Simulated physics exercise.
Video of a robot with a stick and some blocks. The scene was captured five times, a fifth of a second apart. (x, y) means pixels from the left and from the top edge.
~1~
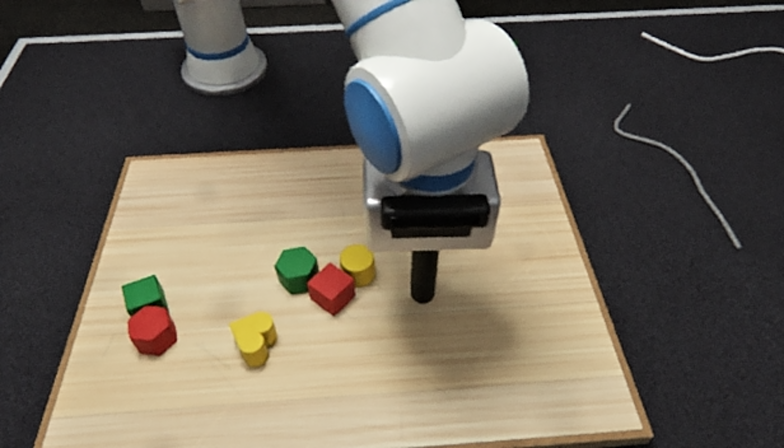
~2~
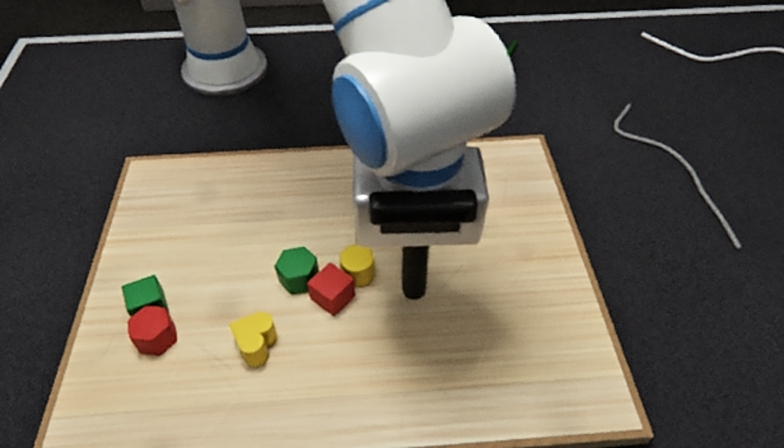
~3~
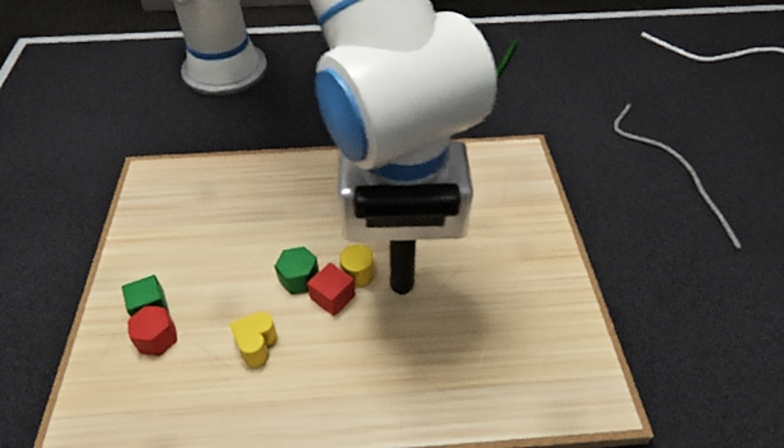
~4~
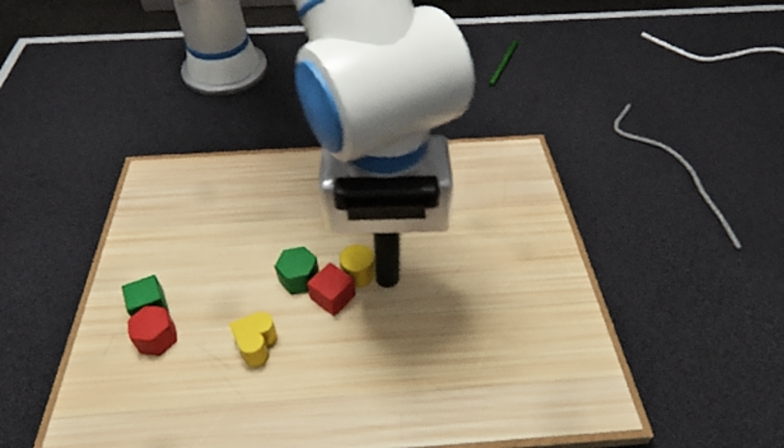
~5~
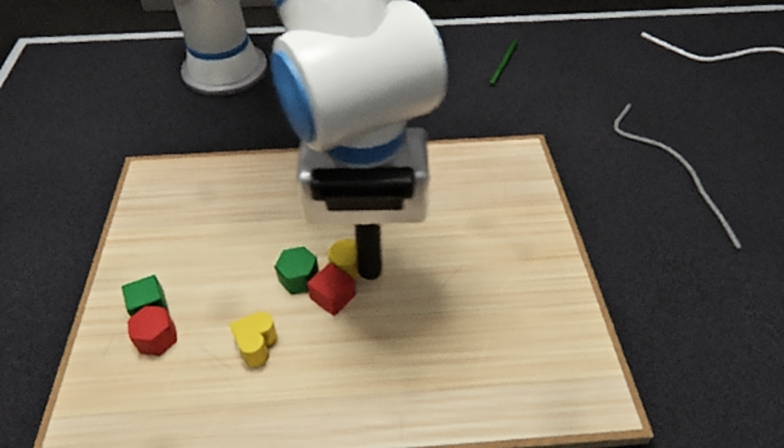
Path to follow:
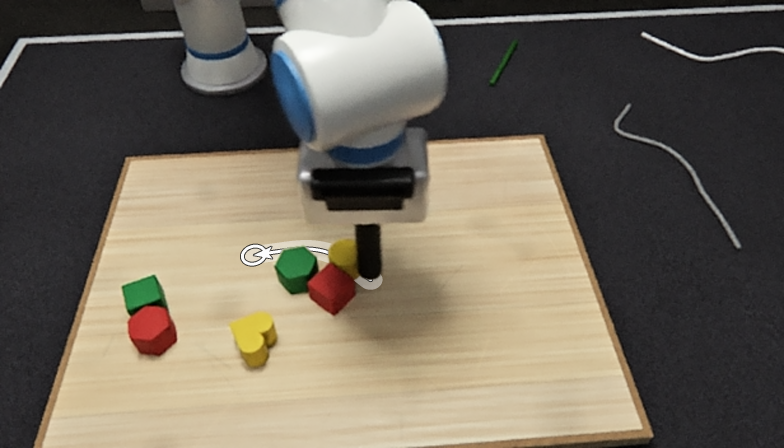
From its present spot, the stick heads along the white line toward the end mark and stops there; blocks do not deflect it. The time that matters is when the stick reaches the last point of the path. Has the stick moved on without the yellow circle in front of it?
Answer: Yes.
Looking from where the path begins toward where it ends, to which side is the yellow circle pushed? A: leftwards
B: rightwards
The correct letter is B.
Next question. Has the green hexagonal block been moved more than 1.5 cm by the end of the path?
No.
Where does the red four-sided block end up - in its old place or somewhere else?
Undisturbed, or as good as.
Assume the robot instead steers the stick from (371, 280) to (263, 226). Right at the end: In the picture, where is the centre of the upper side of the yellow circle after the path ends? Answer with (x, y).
Pixel (260, 189).
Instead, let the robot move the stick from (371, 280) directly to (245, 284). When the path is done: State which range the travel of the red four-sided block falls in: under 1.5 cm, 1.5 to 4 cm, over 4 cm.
Band: 1.5 to 4 cm.
The line goes from (371, 280) by way of (338, 257) and (297, 249) to (254, 255).
What follows on the original path. One third of the way, stick at (336, 248); yellow circle at (309, 232).
Two thirds of the way, stick at (295, 241); yellow circle at (271, 222).
At the end, stick at (251, 246); green hexagonal block unmoved; red four-sided block unmoved; yellow circle at (247, 217).
